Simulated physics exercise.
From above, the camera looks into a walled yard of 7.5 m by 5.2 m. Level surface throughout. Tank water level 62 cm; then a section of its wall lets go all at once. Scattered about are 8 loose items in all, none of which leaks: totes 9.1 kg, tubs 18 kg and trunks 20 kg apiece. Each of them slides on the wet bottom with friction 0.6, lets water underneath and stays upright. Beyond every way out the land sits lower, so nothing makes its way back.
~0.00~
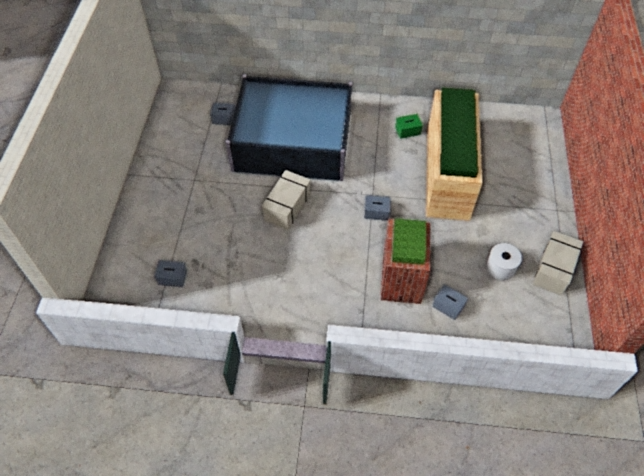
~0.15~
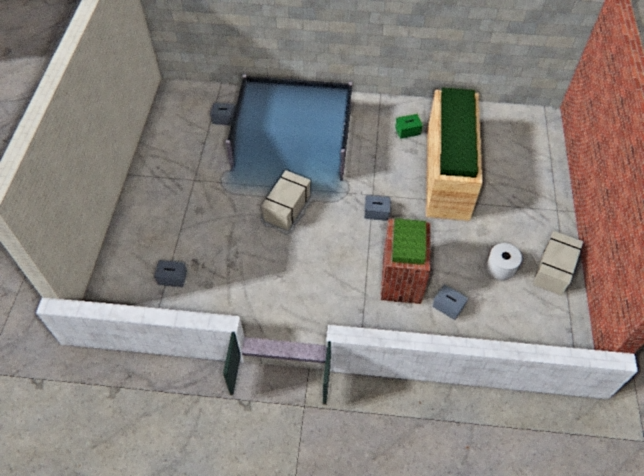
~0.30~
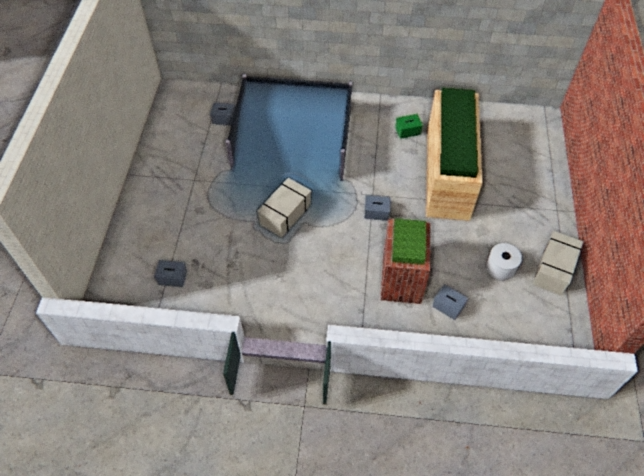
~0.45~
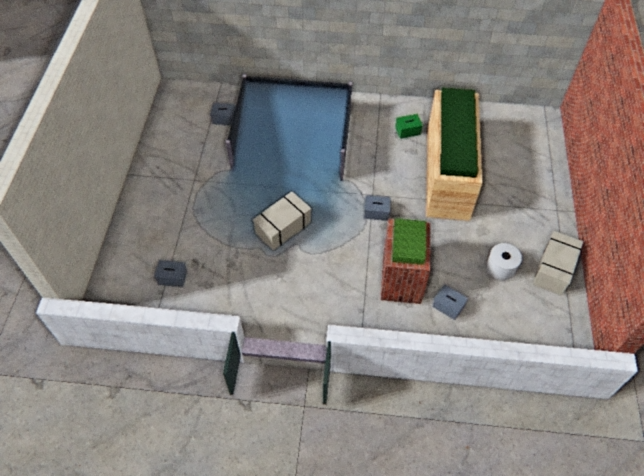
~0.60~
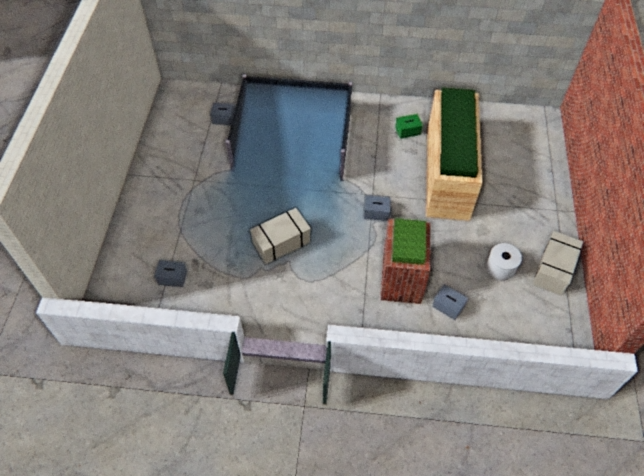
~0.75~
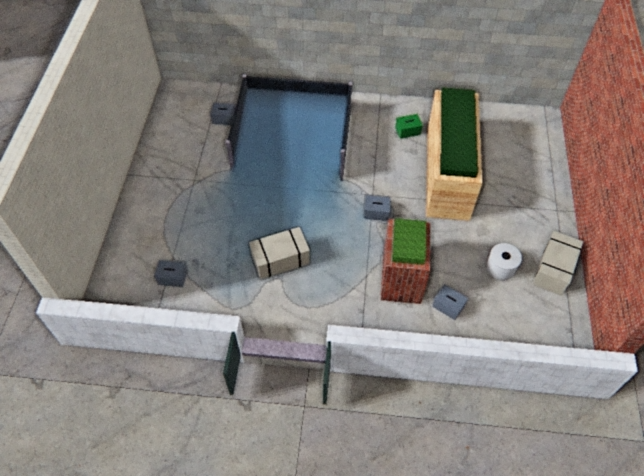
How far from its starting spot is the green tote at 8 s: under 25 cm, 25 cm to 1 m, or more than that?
The green tote is under 25 cm away.
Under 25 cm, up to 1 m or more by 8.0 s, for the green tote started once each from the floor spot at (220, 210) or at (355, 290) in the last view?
One after the other: It is taken far off, and then it is taken far off.
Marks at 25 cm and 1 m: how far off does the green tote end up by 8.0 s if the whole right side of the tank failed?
The answer: The green tote is taken far off.
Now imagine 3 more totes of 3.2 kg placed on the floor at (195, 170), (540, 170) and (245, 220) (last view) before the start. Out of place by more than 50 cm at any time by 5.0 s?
In the order listed: Across the line; behind the line; across the line.
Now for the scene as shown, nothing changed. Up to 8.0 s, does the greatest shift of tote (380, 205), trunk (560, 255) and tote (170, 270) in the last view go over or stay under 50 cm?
Taking them in order: Fell shy, fell shy and exceeded.
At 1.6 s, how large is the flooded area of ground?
About 16 m2.
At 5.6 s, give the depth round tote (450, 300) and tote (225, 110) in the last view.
2 and 4 cm.
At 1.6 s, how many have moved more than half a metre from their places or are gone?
The count is 2.
After 1.6 s the green tote is near (410, 121), 0.0 m from its start, aground; 1 of 8 are out; 0 afloat.
After 3.6 s the green tote is near (410, 121), 0.0 m from its start, aground; 1 of 8 are out; 1 afloat.
After 5.6 s the green tote is near (410, 121), 0.0 m from its start, aground; 1 of 8 are out; 0 afloat.
After 8.0 s the green tote is near (410, 121), 0.0 m from its start, aground; 1 of 8 are out; 0 afloat.
